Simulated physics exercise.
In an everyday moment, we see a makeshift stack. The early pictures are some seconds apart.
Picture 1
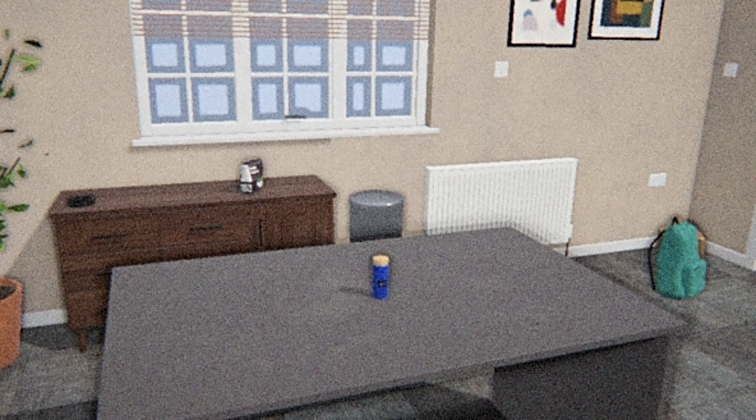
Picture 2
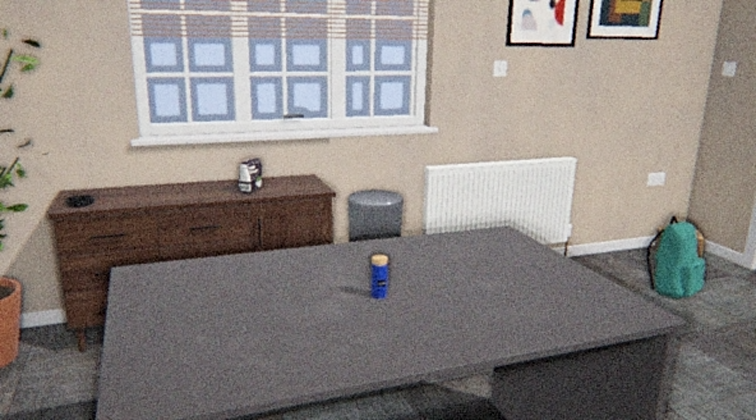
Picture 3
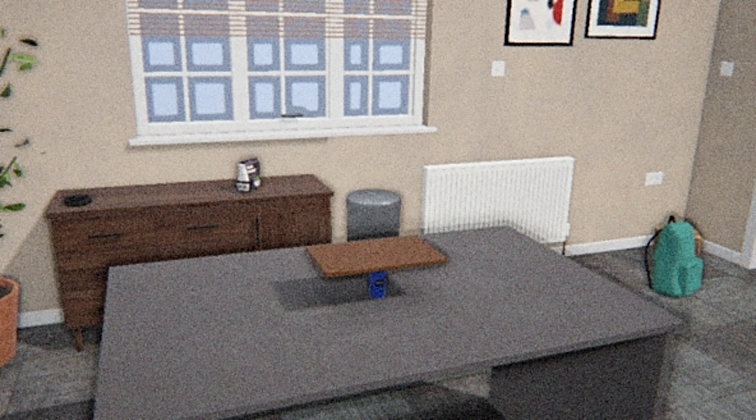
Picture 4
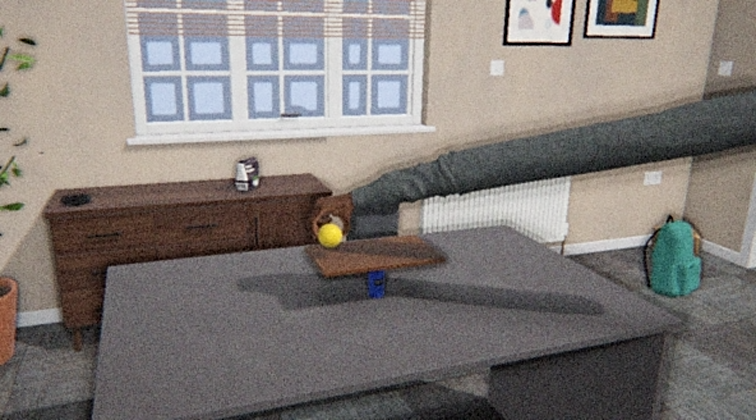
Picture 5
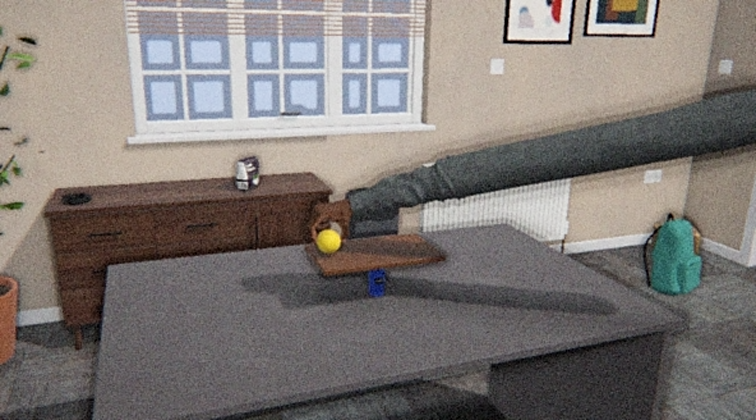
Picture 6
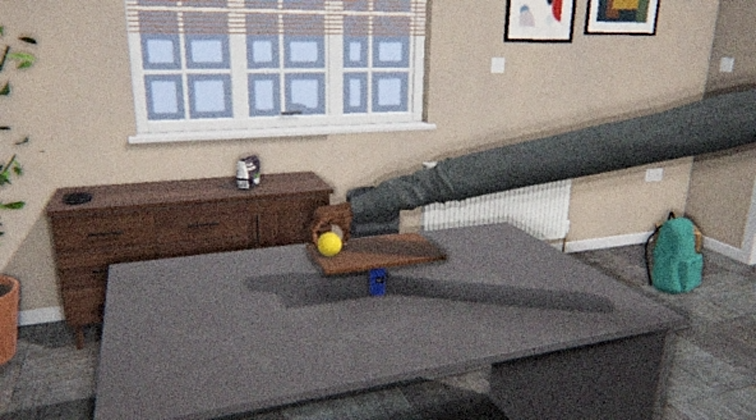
At first, a small blue shaker stands alone on a large grey table in a room with a window and a wooden sideboard. Then a brown board lies across its top, and an arm reaches in from the right, lowering a yellow lemon slightly onto the board's left end.
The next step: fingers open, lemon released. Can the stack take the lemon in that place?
I expect it to fail to stay steady.
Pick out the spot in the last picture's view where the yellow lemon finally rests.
The object ends up somewhere around (300, 293).
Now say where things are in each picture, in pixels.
In the first picture, the last thing is not in view yet; blue shaker (380, 277).
In the second picture, the last thing is not in view yet; blue shaker (379, 277).
In the third picture, the last thing is not in view yet; blue shaker (378, 276).
The fourth picture shows coming down; yellow lemon (330, 235); blue shaker (376, 276).
The fifth picture shows coming down; yellow lemon (328, 242); blue shaker (377, 274).
The sixth picture shows in place under the hand; yellow lemon (329, 244); blue shaker (378, 273).
Then, 0.30 s later than the last frame, yellow lemon now fallen; brown lid tilted by 17°.
Then, 0.50 s later than the last frame, brown lid tilted by 46°.
Then, 0.60 s later than the last frame, brown lid tilted by 42°.
Then, 0.90 s later than the last frame, brown lid tilted by 35°.
When it is over, fallen, yellow lemon; moved from the start, brown lid; blue shaker as before. End places, in pixels of the last picture, yellow lemon near (300, 294). The stack gives way.
